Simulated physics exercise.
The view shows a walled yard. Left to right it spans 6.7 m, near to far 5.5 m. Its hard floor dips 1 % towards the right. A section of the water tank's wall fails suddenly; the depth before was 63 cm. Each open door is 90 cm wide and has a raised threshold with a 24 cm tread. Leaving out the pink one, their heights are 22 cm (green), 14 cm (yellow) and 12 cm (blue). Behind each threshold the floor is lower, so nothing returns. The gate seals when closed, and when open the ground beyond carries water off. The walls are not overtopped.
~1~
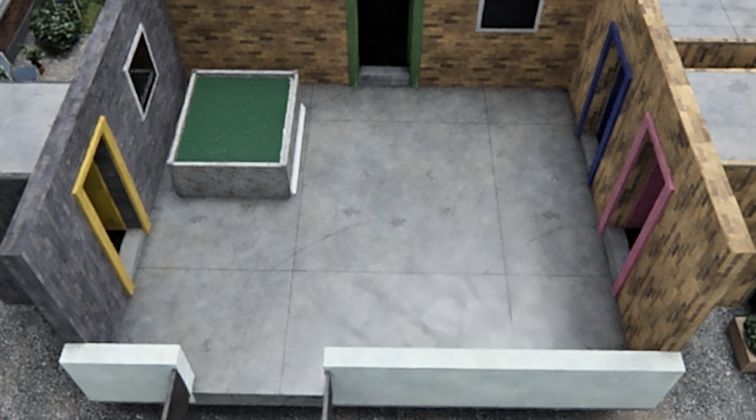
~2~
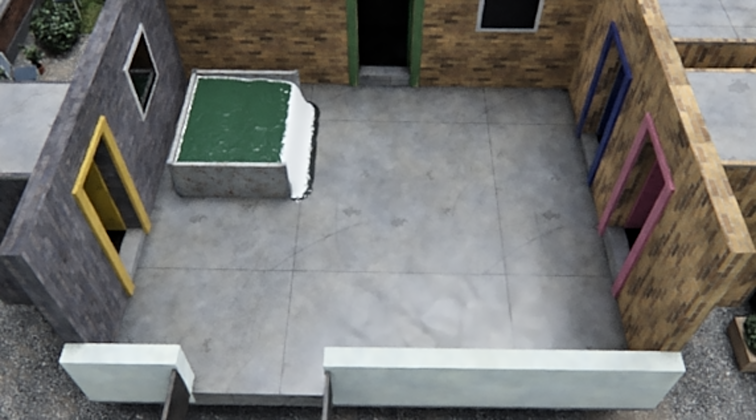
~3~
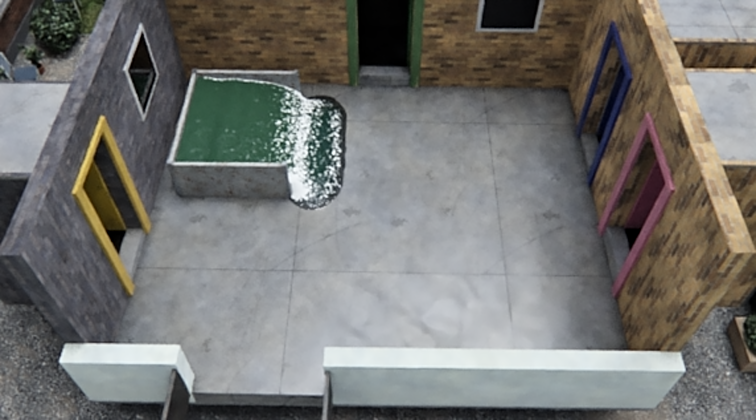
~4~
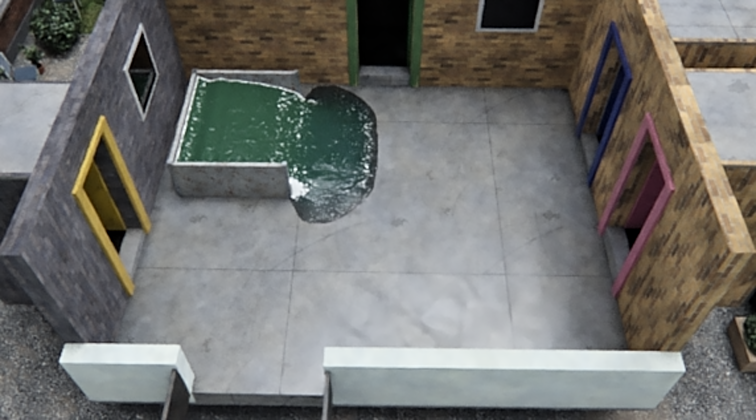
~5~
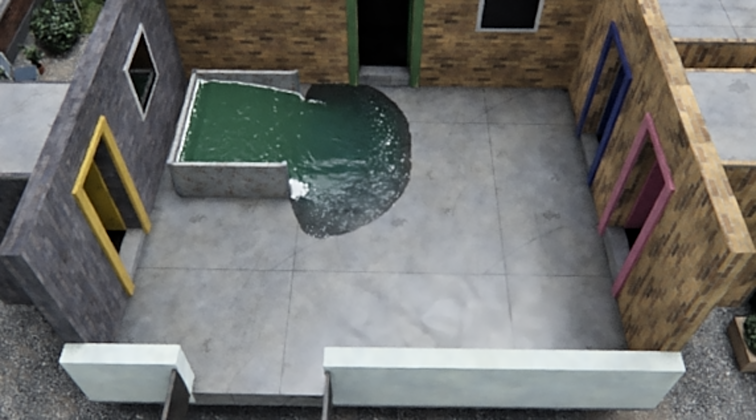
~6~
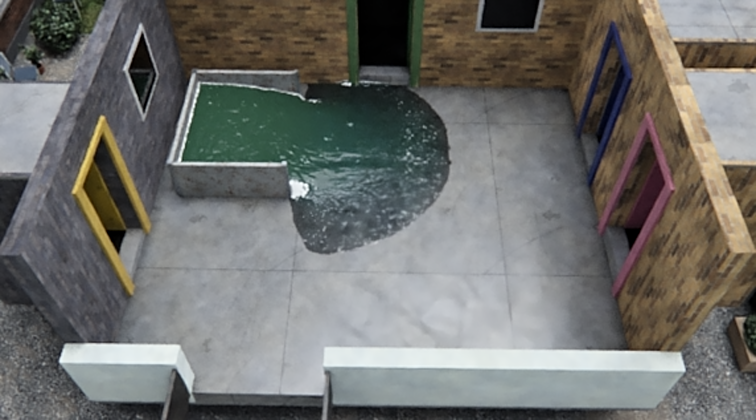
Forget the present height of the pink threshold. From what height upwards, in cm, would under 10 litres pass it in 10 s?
At least 14.5 cm or so.
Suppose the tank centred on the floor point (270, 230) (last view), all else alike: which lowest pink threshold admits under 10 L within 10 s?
Then roughly 25 cm.
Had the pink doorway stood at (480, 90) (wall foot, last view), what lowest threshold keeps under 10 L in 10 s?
Roughly 9.5 cm.
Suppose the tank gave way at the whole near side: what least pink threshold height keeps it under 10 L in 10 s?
Some 8.0 cm.
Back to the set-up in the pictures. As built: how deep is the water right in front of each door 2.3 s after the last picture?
Depths in cm: Green 9, yellow 0, blue 26, pink 17.
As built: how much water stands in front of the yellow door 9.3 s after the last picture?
Some 5.5 cm.
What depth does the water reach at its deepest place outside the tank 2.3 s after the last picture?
Up to some 30 cm.
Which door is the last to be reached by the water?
Last comes the yellow one.
Then, 0.7 s after the last picture water covers 45 % of the floor, deepest (22 cm) near (302, 172); it has not reached the pink door.
Then, 2.3 s after the last picture water covers 60 % of the floor, deepest (30 cm) near (635, 382); 17 cm at the pink door, 0 litres in over its 26 cm threshold.
Then, 9.3 s after the last picture water covers 95 % of the floor, deepest (10 cm) near (590, 186); 9 cm at the pink door, 0 litres in over its 26 cm threshold.
At the pink door as built, the water peaked near 19 cm, 1.9 s after the last picture.
With a threshold of 12 cm, 24 litres would have come in within the 10 s; with 16 cm, 5 litres. So under 10 litres takes about 14.5 cm.
